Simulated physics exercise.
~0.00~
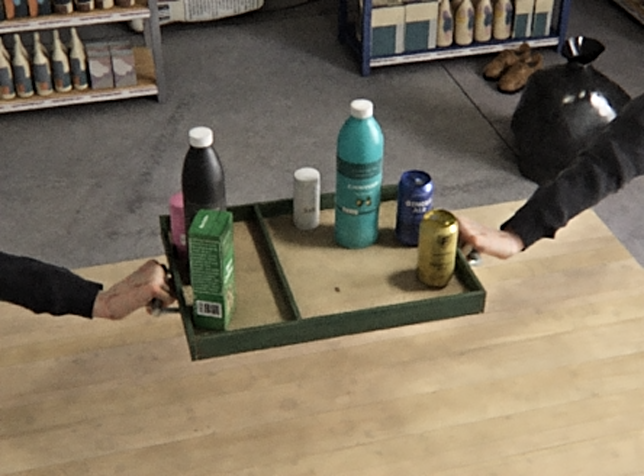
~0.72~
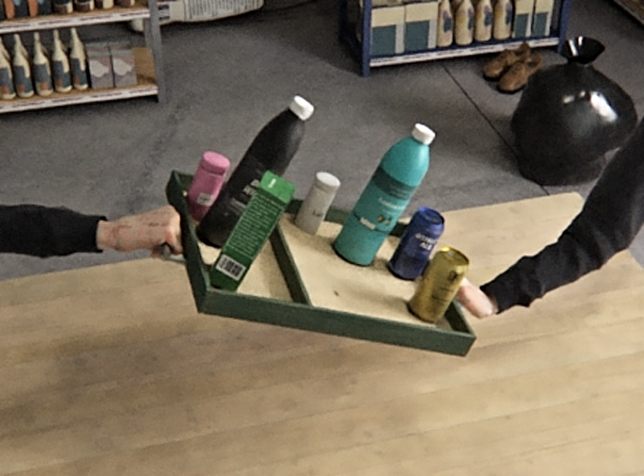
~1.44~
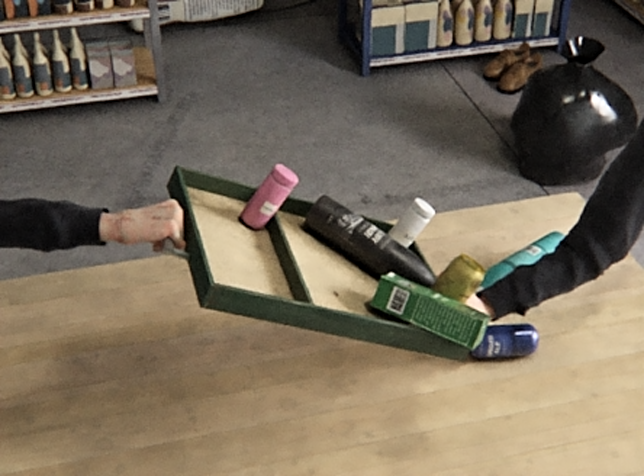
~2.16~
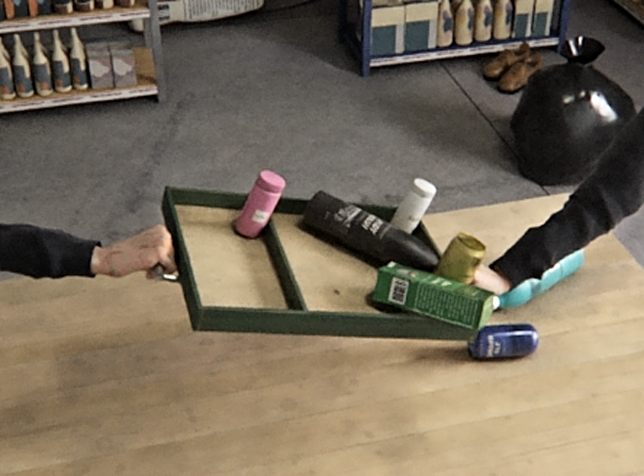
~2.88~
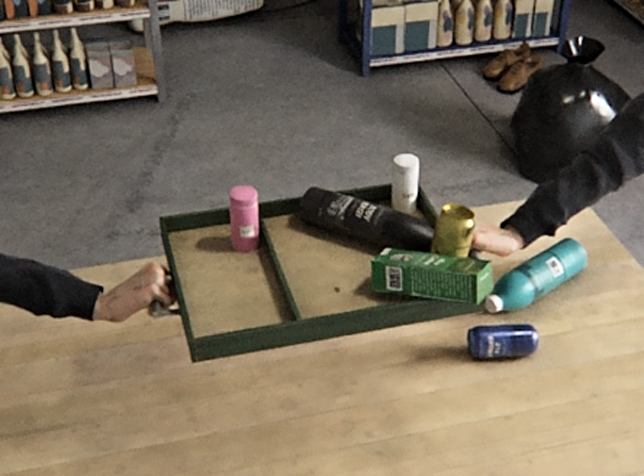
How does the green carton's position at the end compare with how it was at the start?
The green carton stands upright on the left part of the tray at the start. By the end it is lying on its side towards the right edge.
Green tray in two hands tipping down rightward, toppling carton and black bottle, spilling blue can and turquoise bottle, then levelling.
